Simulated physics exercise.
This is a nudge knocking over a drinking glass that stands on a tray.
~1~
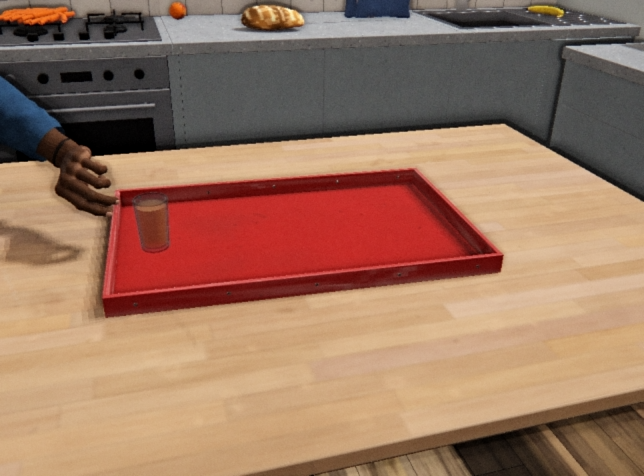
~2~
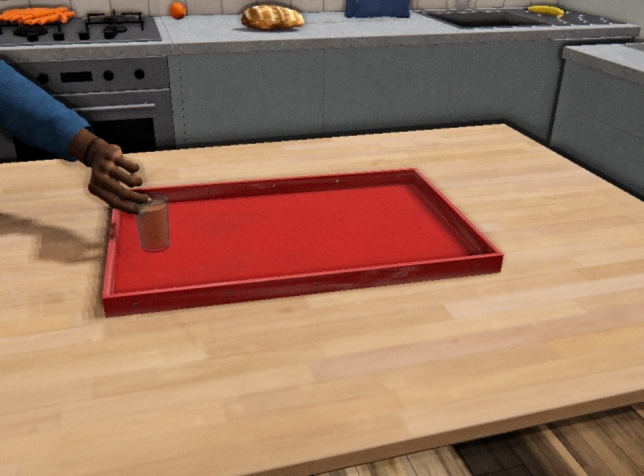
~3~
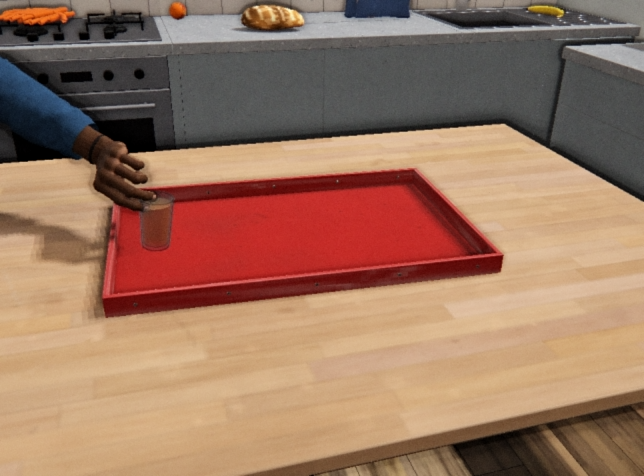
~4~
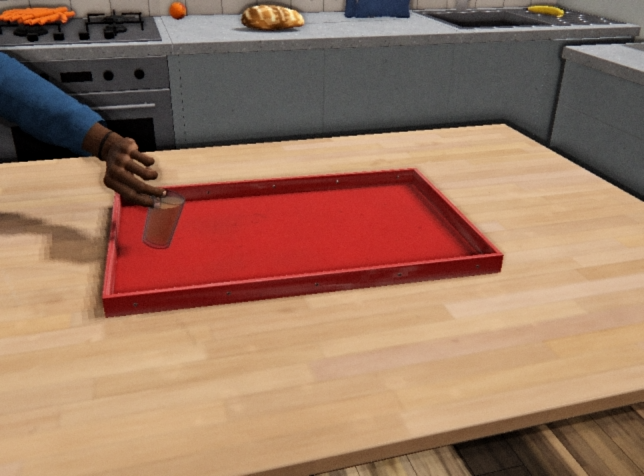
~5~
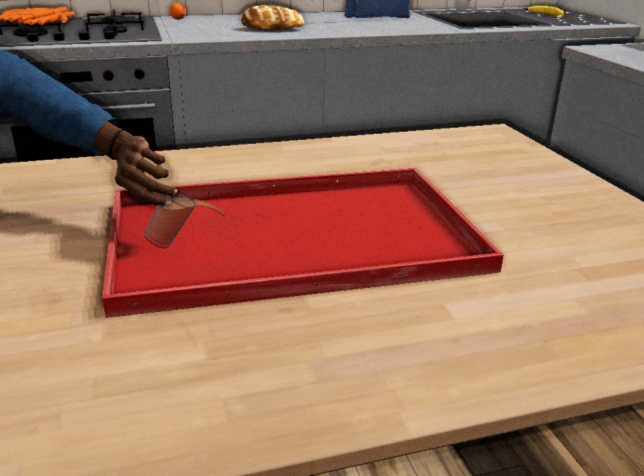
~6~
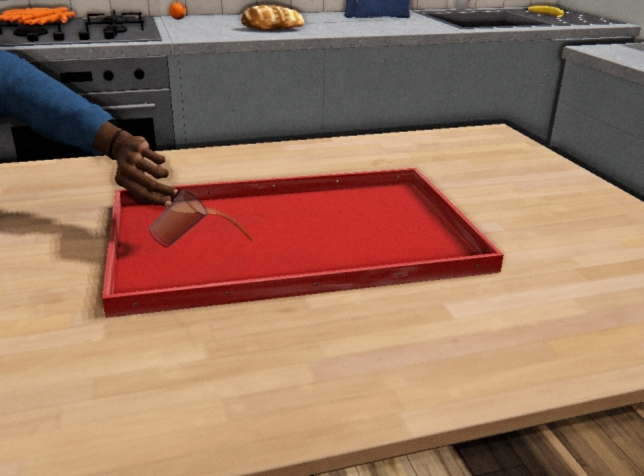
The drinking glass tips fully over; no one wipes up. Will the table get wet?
The spill is caught by the tray.
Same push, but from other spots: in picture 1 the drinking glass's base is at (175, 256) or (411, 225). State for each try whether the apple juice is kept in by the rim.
At the first place it is held by the rim, at the second it gets out on to the top.
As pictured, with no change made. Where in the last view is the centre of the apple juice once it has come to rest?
Around (356, 235).
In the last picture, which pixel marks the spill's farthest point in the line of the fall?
The wet patch stops around (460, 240).
A moment on, the drinking glass lies in the tray; the puddle covers about as much as a plate; the rim holds it.
Further on, the puddle covers about as much as a tray; the rim holds it.
When it is over, the puddle covers about as much as a tray; the rim holds it.
